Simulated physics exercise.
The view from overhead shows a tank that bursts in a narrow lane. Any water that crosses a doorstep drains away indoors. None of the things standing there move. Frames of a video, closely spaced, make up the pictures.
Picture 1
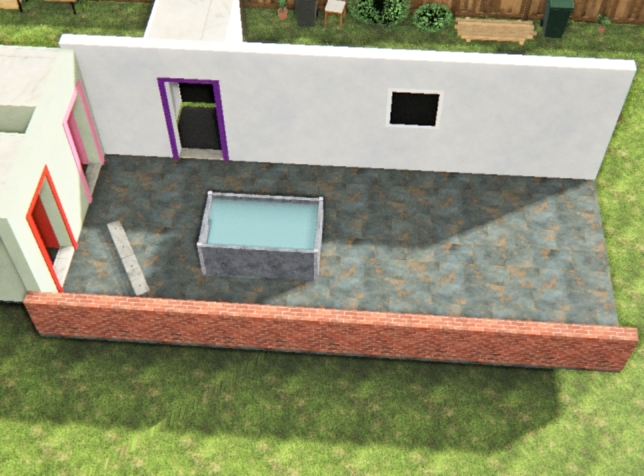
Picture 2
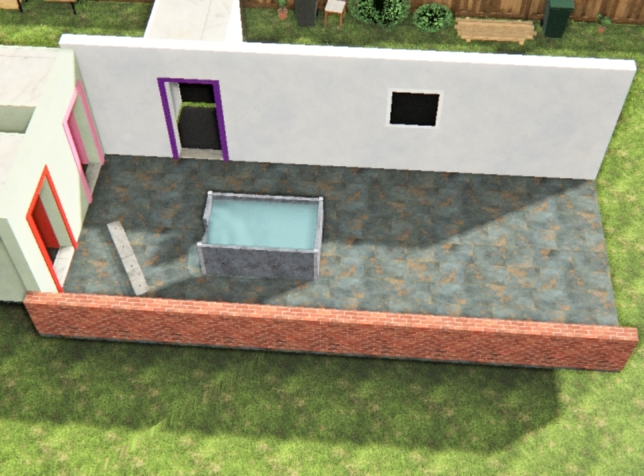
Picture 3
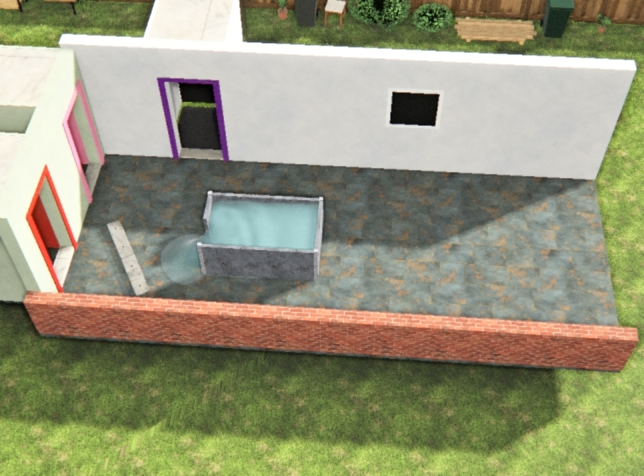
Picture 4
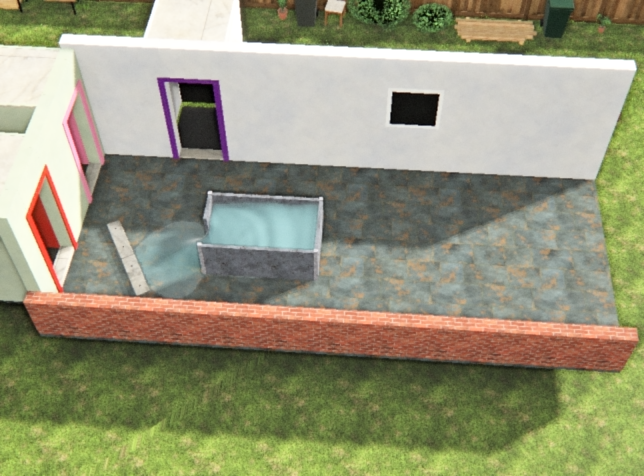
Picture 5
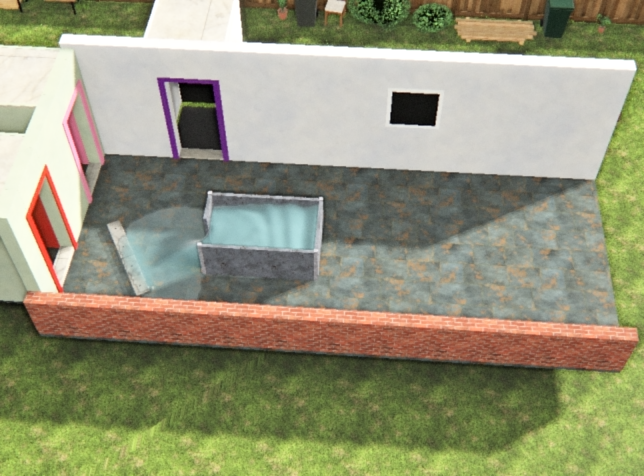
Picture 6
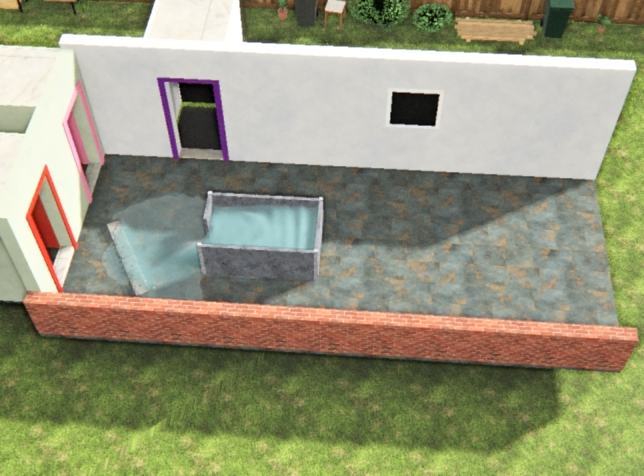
Water pours from the left side of an open tank and spreads over a low slab.
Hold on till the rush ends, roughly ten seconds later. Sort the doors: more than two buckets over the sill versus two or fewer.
Sorted by door: Purple door - more than two; red door - more than two; pink door - more than two.
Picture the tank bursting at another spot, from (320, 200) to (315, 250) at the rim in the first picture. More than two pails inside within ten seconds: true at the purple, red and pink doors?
Here's how it goes: The purple comes in low, the red comes in low, the pink comes in low.
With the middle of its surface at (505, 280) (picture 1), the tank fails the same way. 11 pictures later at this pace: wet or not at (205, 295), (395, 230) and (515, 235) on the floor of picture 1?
I'd say swamped for the first, still dry for the second and still dry for the third.
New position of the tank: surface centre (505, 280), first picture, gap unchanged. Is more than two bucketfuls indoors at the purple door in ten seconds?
Purple: Over the limit.
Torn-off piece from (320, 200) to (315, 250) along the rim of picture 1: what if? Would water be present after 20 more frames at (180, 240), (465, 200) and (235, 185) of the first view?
Respectively: Parched, drenched and parched.
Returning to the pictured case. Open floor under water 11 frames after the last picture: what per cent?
About 20 per cent.
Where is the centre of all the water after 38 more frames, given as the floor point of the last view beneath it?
My guess is about (195, 237).
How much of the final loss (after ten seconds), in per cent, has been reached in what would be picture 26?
I'd estimate some 50 per cent.
A moment on, water covers 20 % of the floor; the purple door not reached, the red door under two buckets in, the pink door under two buckets in.
Next, water covers 20 % of the floor; the purple door wet at the sill, nothing in, the red door over two buckets in, the pink door over two buckets in.
Then, water covers 30 % of the floor; the purple door wet at the sill, nothing in, the red door far over two buckets in, the pink door over two buckets in.
Later, water covers 50 % of the floor; the purple door under two buckets in, the red door far over two buckets in, the pink door far over two buckets in.
In the end, water covers 85 % of the floor; the purple door over two buckets in, the red door far over two buckets in, the pink door far over two buckets in.
